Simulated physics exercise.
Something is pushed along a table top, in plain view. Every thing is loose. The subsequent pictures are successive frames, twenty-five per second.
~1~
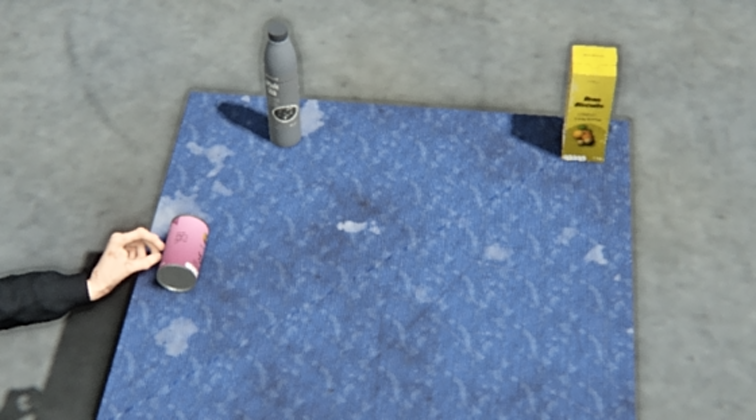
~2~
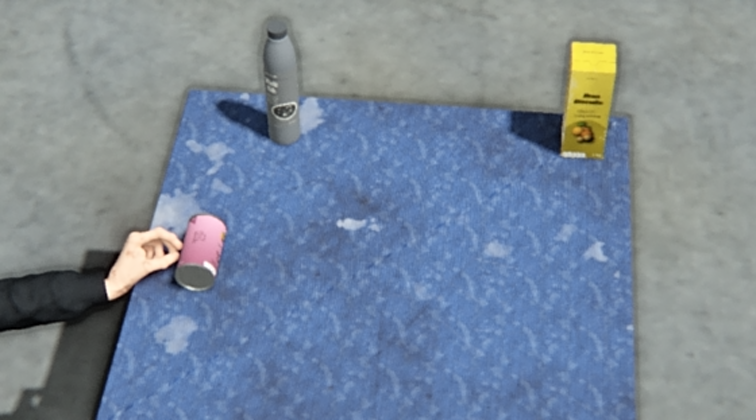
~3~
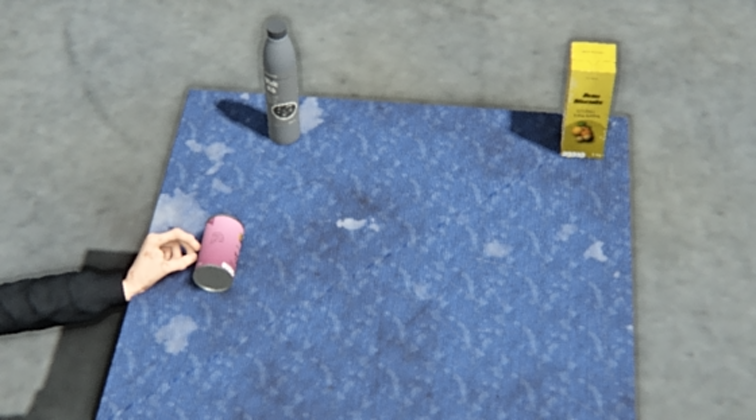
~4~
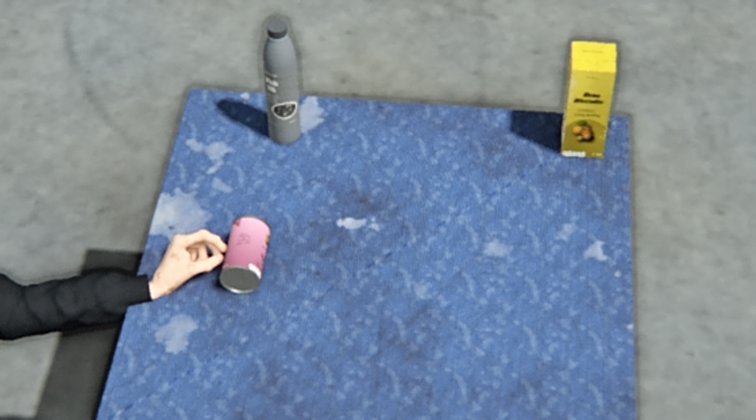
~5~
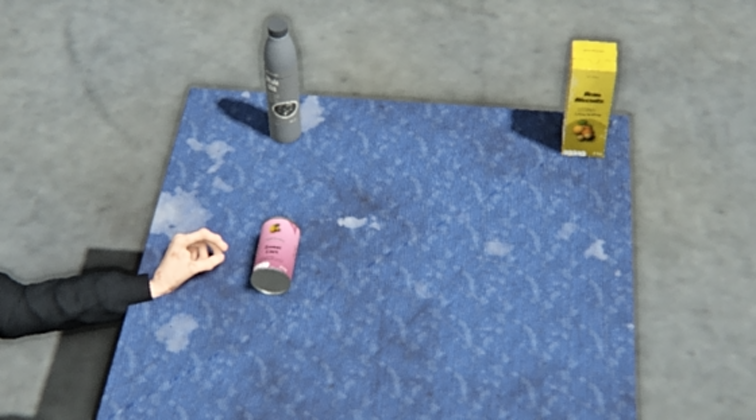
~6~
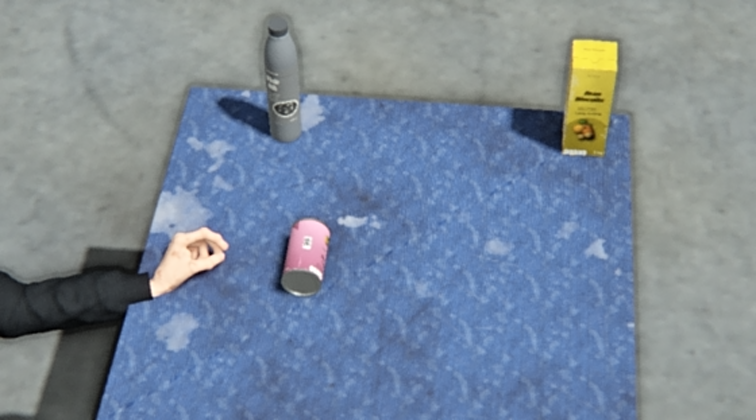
A pink tin lies on its side near the left edge of a blue, pale-blotched table top, seen from above at an angle over a grey floor. A grey bottle stands at the back left and a yellow box at the back right, both staying still. A dark-sleeved hand pushes the tin rightward, then halts while the tin rolls on, away from the fingers.
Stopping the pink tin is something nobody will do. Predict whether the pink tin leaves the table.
It leaves the table.
Then, 0.20 s later than the last frame, pink tin moved well along near (453, 268).
Then, 0.60 s later than the last frame, pink tin now off the table.
Then, 0.90 s later than the last frame, things are still on the move.
Then, 1.20 s later than the last frame, as before.
When it is over, off the table, pink tin.
